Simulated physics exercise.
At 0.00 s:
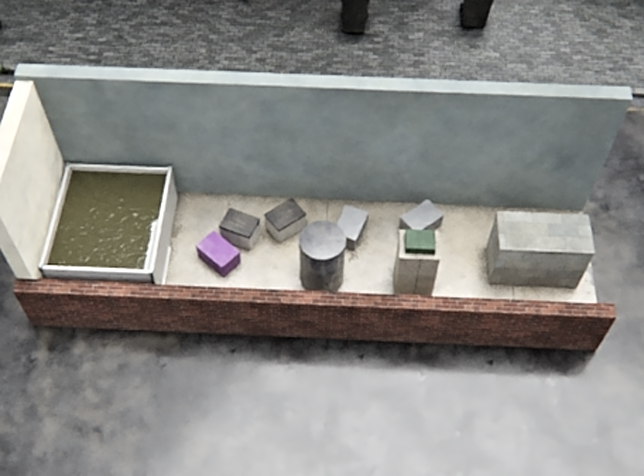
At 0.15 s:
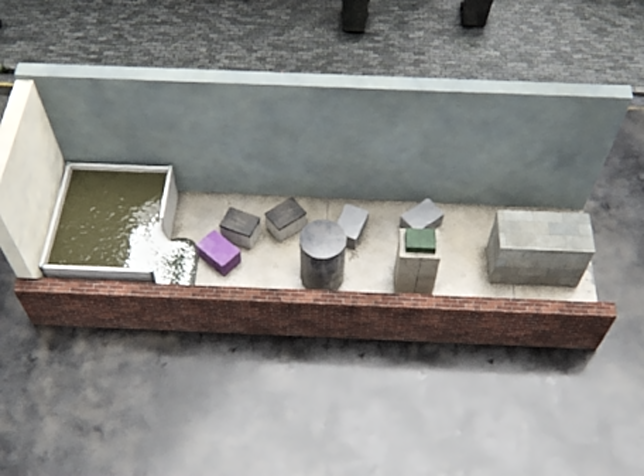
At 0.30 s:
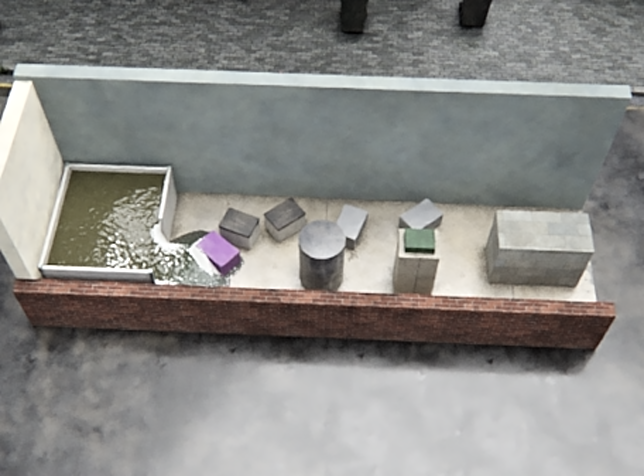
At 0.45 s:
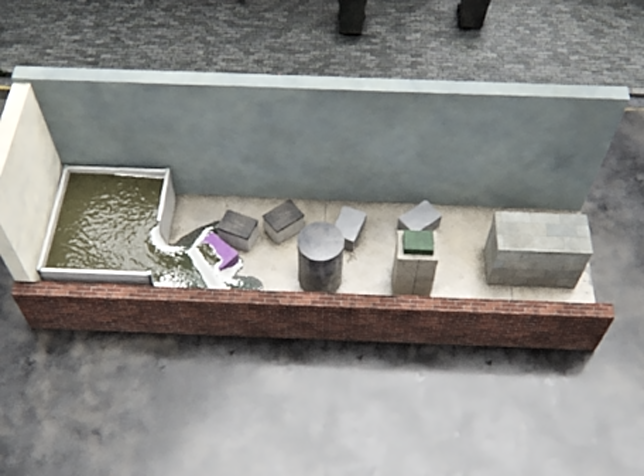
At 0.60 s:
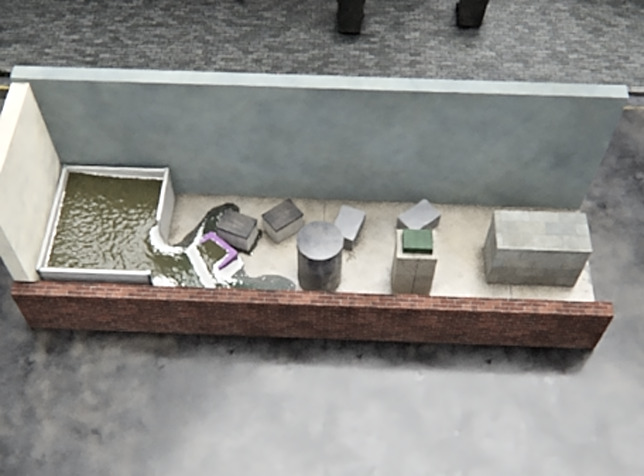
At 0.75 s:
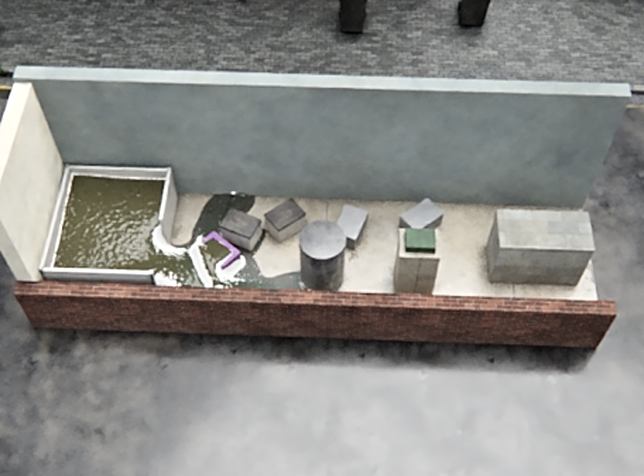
Murky water pours from the tank's right side and spreads rightward around the still purple crate.
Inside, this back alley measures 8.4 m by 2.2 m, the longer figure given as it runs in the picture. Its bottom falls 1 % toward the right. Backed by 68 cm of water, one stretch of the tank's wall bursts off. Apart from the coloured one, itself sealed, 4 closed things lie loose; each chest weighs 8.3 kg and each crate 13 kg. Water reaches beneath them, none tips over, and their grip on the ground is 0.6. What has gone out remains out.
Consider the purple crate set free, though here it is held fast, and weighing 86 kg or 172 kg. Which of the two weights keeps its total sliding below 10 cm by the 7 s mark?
It is only the heavier one.
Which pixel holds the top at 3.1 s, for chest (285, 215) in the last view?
Around (254, 201).
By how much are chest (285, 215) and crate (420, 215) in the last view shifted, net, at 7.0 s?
The one named first has moved 50 cm, the other 200 cm.
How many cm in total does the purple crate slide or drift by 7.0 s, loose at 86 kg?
Some 50 centimetres of travel in total.
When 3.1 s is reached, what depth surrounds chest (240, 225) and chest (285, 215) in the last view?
Close to 6 and 14 centimetres.
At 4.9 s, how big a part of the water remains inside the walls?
Around 88 per cent of the water is still in there.
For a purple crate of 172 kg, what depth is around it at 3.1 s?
Depth: Approx. 12 cm.
After 1.4 s the purple crate would be 37 cm from its start with 86 kg and 0 cm from its start with 172 kg; 14 cm of water round it then.
After 3.1 s the purple crate would be 49 cm from its start with 86 kg and 0 cm from its start with 172 kg; 12 cm of water round it then.
After 4.9 s the purple crate would be 49 cm from its start with 86 kg and 0 cm from its start with 172 kg; 14 cm of water round it then.
After 7.0 s the purple crate would be 49 cm from its start with 86 kg and 0 cm from its start with 172 kg; 13 cm of water round it then.
